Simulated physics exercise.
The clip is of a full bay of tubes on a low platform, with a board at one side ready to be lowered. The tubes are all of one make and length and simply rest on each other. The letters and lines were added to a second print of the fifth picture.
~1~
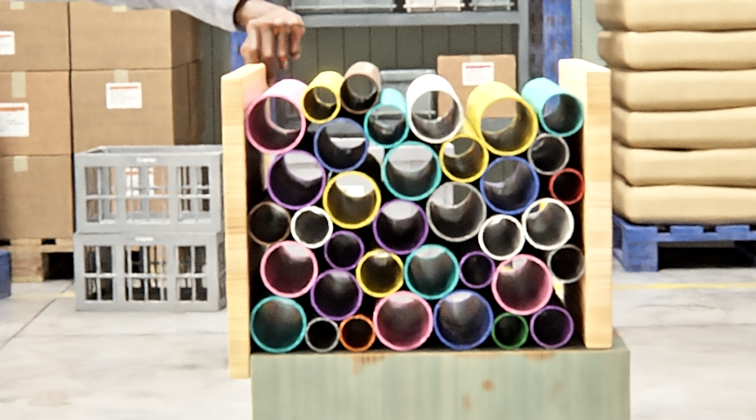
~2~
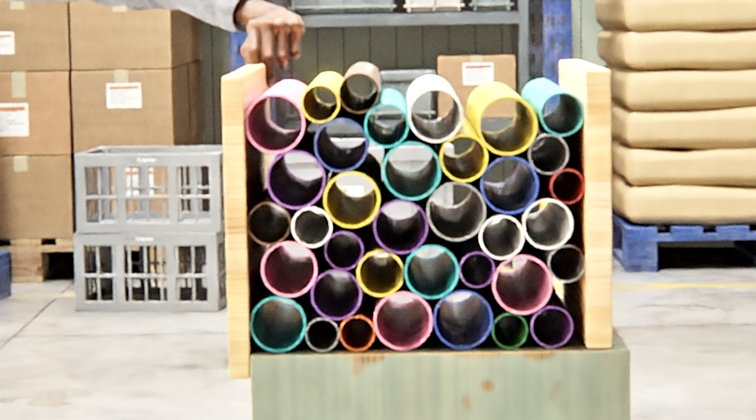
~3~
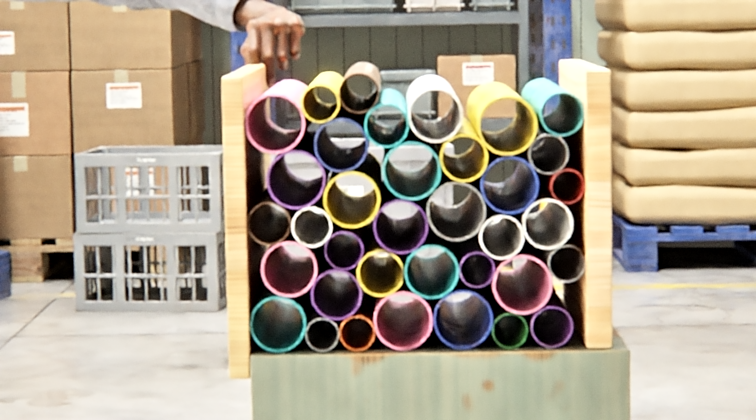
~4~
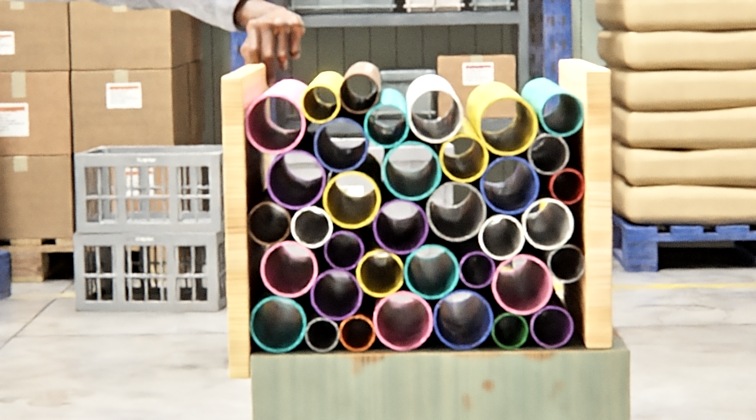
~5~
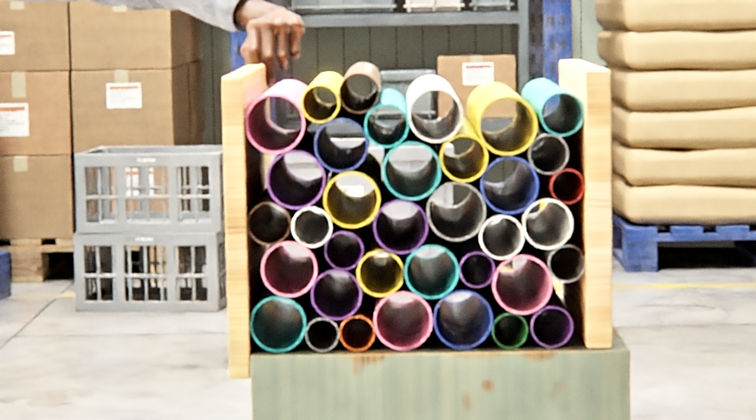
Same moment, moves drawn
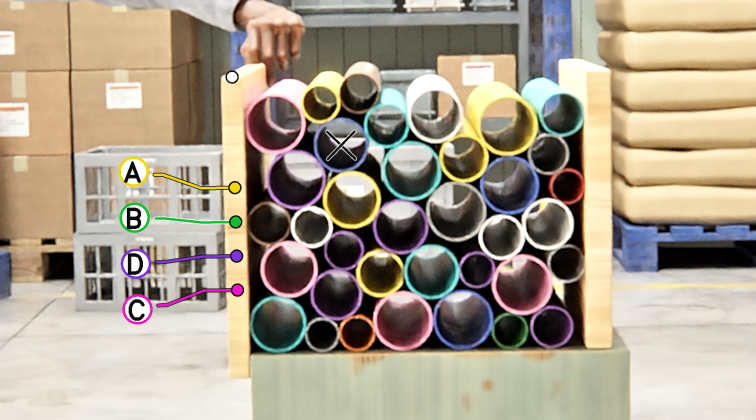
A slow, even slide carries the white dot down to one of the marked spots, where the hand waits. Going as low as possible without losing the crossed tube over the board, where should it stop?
B is the limit.
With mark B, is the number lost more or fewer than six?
At B, fewer than six.
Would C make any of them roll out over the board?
At C: Yes.
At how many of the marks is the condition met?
Two of them.
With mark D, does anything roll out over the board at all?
At D: Yes.
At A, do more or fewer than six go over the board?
It loses fewer than six.
On the marked copy, A at (235, 188); B at (236, 222); C at (237, 290); D at (237, 256); the cross at (342, 145); the white dot at (232, 77).
Following B. Soon after the start, top of the board (245, 145).
Later, top of the board (247, 219).
In the end, top of the board (247, 221), two out over the board, the crossed one still inside.
As for the rest, A keeps the crossed one inside; C lets the crossed one out; D lets the crossed one out.
